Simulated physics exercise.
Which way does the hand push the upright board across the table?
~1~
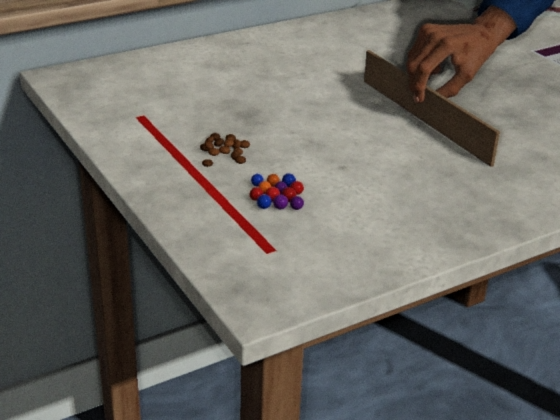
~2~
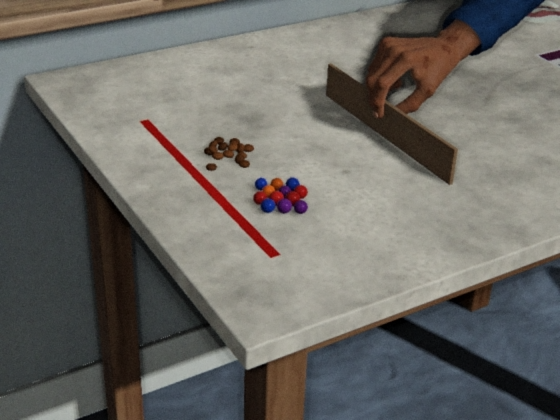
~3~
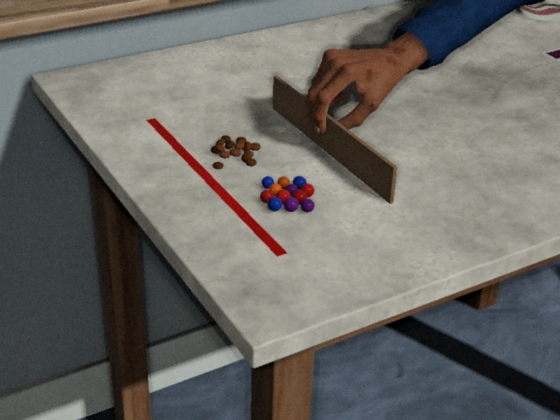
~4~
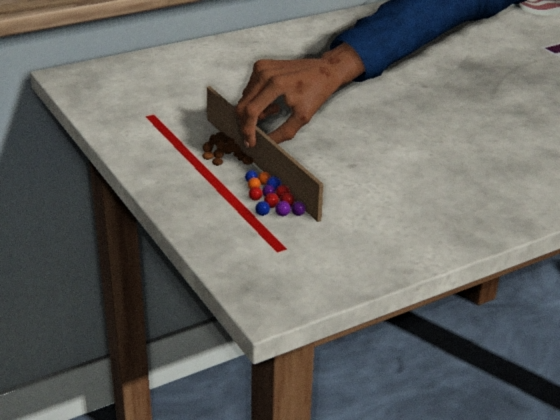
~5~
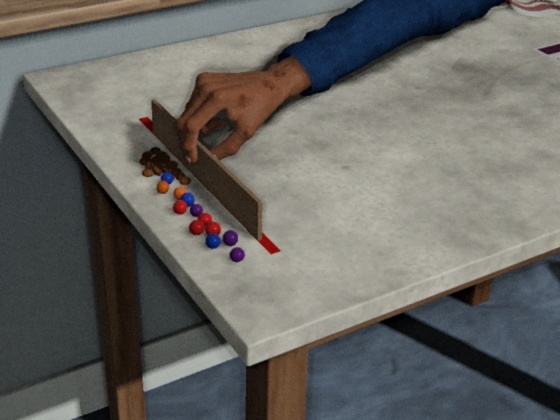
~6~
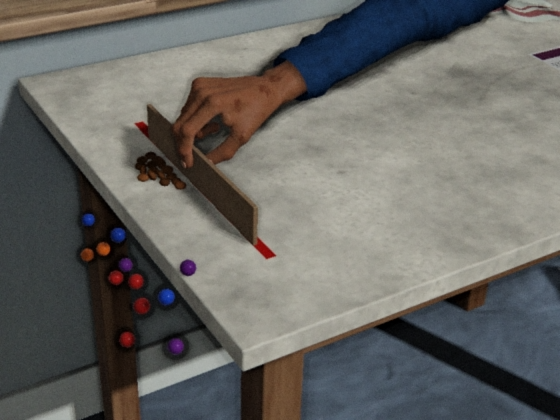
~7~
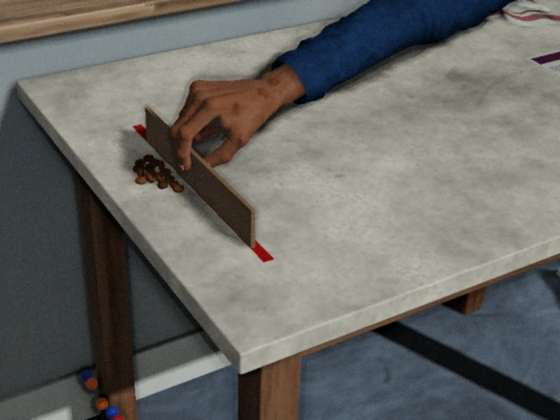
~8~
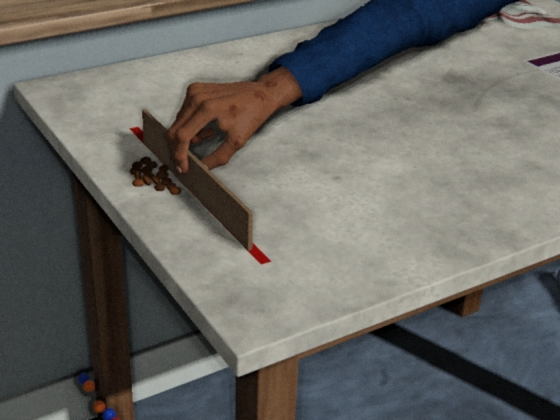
The hand pushes the board to the left, until it stops at the red line.
Hand sweeping a board left to a red line, coloured balls rolling off the table edge while small brown pieces stay on top.
